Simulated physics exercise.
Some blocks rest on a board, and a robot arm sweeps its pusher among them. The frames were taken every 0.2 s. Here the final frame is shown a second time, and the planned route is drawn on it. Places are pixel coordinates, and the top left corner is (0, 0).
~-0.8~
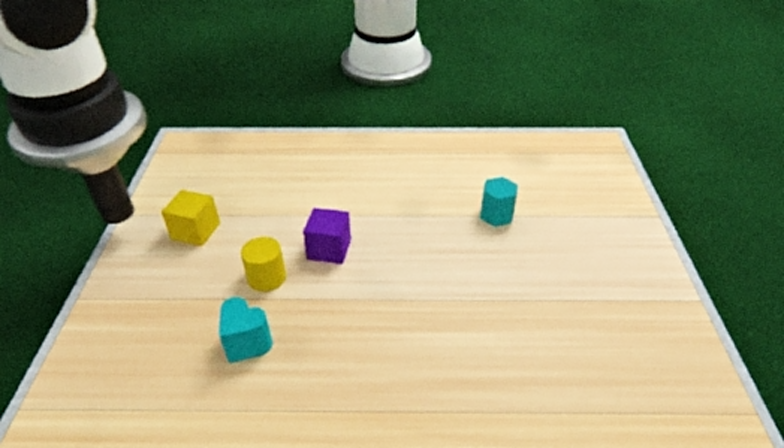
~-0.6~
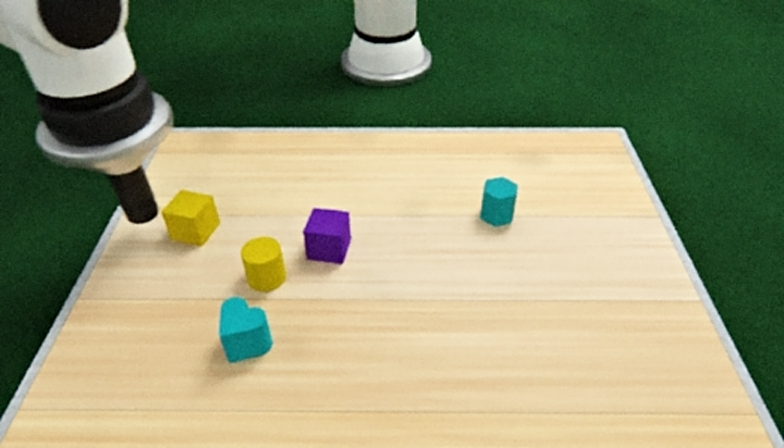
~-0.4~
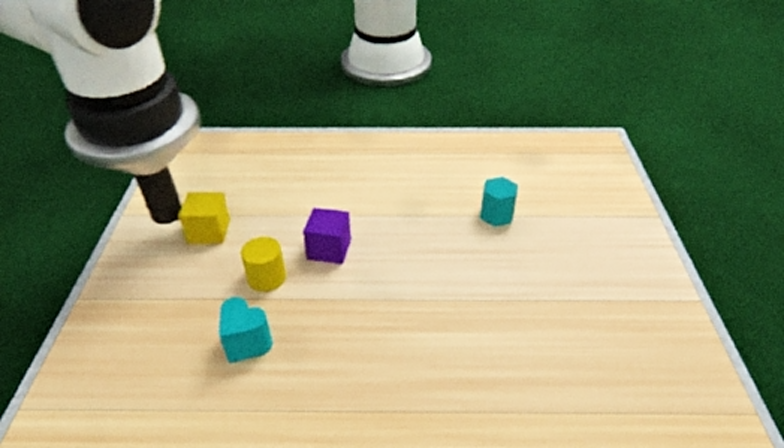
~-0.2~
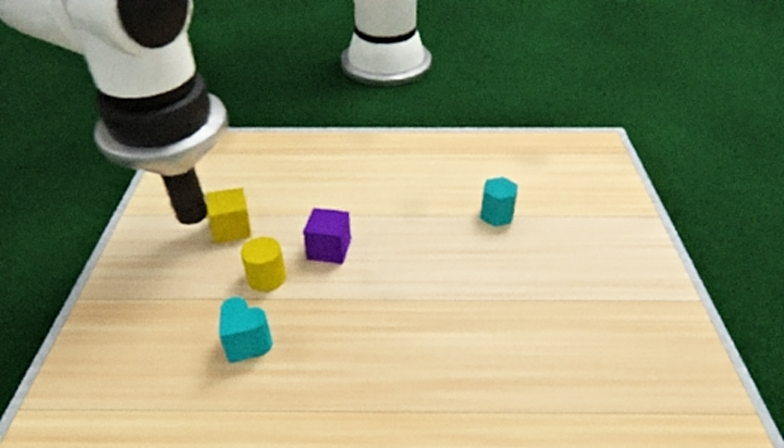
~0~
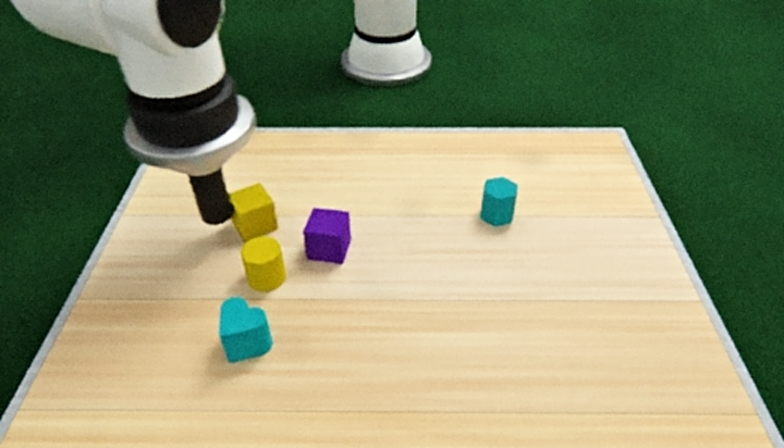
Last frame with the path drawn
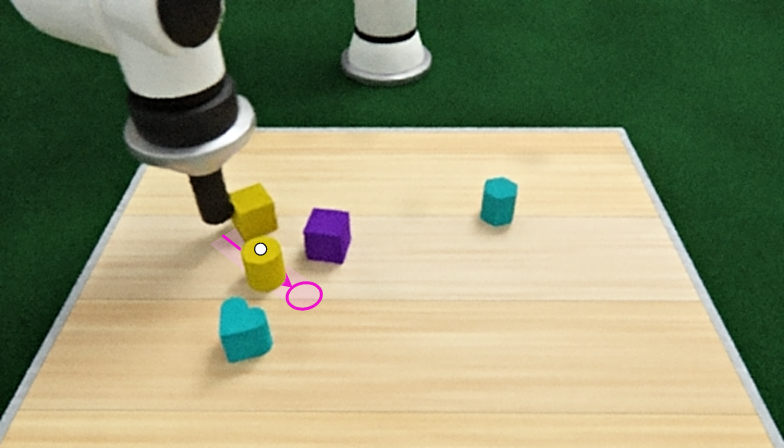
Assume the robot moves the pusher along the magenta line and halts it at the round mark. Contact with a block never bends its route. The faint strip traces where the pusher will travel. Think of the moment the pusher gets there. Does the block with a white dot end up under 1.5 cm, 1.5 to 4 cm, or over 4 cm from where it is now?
Net shift: Above 4 cm.
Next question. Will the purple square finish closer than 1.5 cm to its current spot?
Short answer: Yes.
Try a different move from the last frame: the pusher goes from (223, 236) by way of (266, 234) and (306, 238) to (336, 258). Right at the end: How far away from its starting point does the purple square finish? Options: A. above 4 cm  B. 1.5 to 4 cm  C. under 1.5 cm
Answer: A.
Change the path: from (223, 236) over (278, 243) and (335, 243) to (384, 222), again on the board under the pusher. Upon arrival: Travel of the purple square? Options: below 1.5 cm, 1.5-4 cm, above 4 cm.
Long: Over 4 cm.
Path on the board, from (223, 236) to (304, 296); the dot is on the yellow cylinder.
The first path, step by step. One third of the way, pusher (243, 236); yellow square (254, 198), turned 15° anticlockwise.
Two thirds of the way, pusher (271, 255); yellow square (254, 198), turned 15° anticlockwise; yellow cylinder (282, 271).
At the end, pusher (301, 276); yellow square (254, 198), turned 15° anticlockwise; yellow cylinder (300, 297); purple square in place.
